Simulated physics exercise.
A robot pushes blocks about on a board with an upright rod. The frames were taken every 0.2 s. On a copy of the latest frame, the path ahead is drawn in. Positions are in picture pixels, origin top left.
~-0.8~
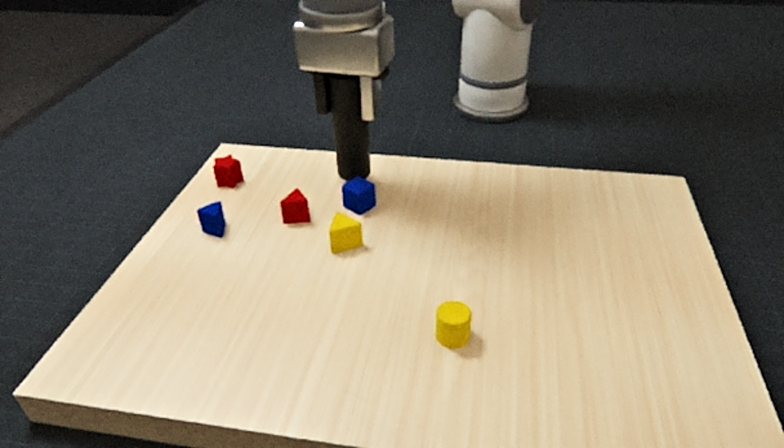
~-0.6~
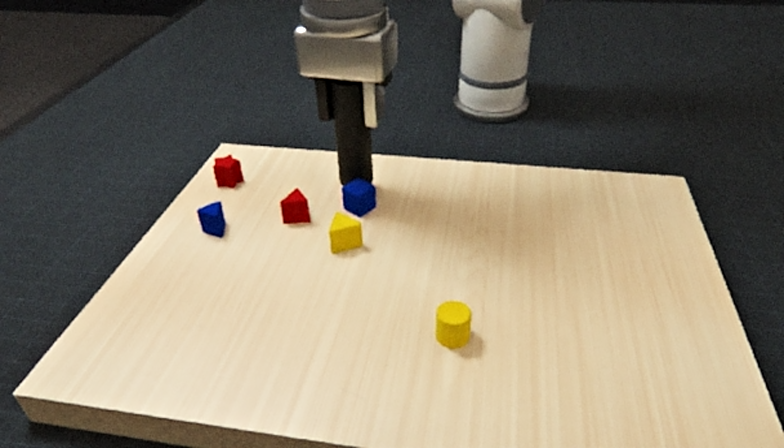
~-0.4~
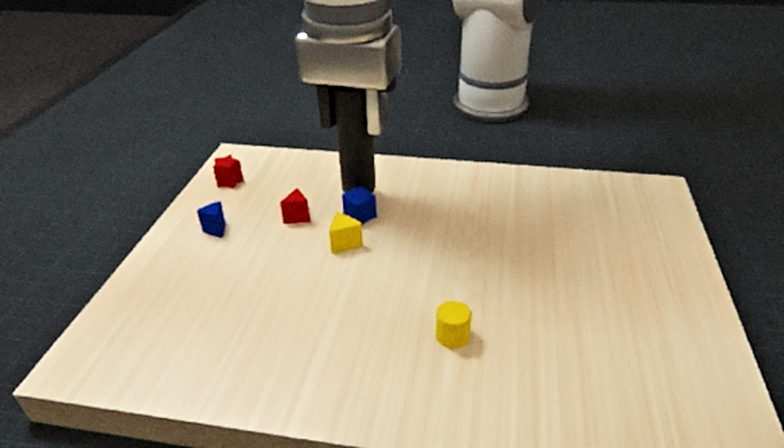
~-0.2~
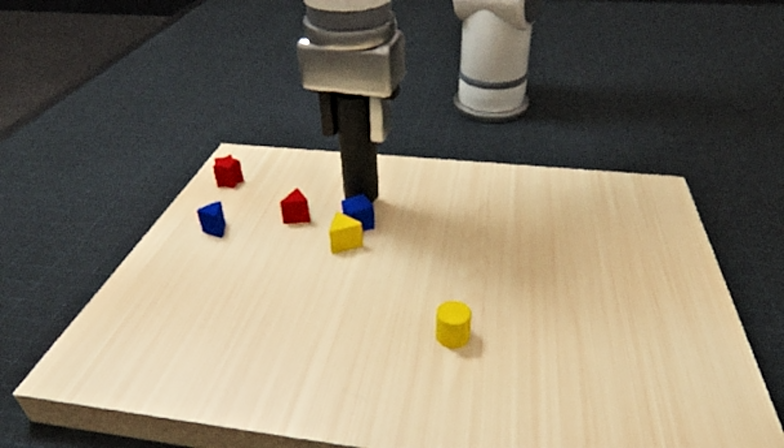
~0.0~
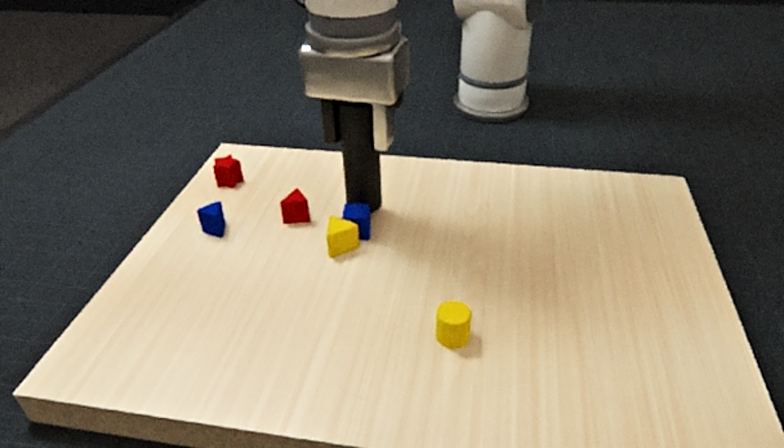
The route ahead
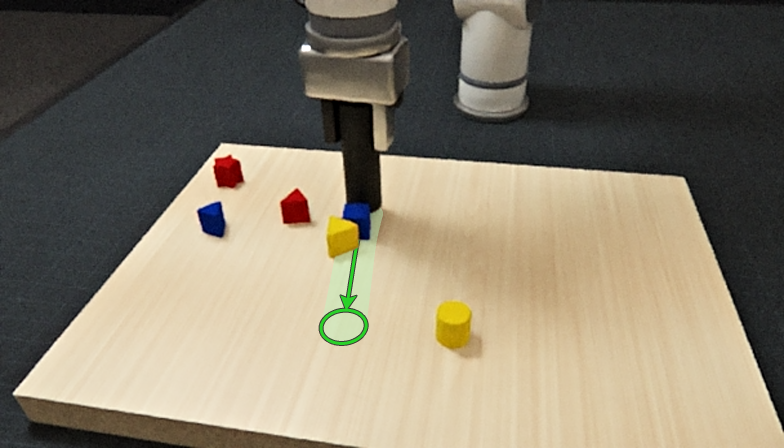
At the start, a robot arm holds an upright rod just behind a blue block on a wooden board, among red, blue and yellow blocks. The rod moves a short way toward the viewer, pushing the blue block up against the yellow triangular block, which then shifts and turns slightly.
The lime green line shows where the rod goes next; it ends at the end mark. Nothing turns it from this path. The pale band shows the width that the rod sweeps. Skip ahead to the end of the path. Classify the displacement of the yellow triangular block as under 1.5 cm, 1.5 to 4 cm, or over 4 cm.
Over 4 cm.
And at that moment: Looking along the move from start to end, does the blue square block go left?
No, that is not how it ends up.
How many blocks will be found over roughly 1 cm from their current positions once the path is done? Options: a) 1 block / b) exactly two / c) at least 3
b: Exactly two.
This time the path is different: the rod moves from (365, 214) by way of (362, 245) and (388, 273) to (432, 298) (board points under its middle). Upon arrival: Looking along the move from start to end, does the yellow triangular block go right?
My answer is yes.
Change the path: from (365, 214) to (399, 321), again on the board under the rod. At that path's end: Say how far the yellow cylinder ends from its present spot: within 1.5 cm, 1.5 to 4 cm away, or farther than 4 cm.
Within 1.5 cm.
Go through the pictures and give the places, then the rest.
In the first picture, tip of the rod (354, 173), middles of tops, red triangular block (295, 196), yellow triangular block (343, 221), blue square block (358, 184).
In the second picture, rod (357, 180), blue square block (358, 186).
In the third picture, rod (359, 188), blue square block (359, 194).
In the fourth picture, rod (362, 196), blue square block (357, 203).
In the fifth picture, rod (364, 204), red triangular block (295, 196), yellow triangular block (338, 224), blue square block (356, 210).
The line goes in a line from (365, 214) to (344, 326).
The first path, step by step. One third of the way, rod (356, 236); yellow triangular block (310, 250), turned 10° clockwise; blue square block (336, 242), turned 45° clockwise.
Two thirds of the way, rod (350, 273); yellow triangular block (288, 265), turned 65° clockwise; blue square block (311, 275), turned 100° clockwise.
At the end, rod (343, 316); red triangular block unmoved; yellow triangular block (286, 265), turned 75° clockwise; blue square block (302, 286), turned 160° clockwise.
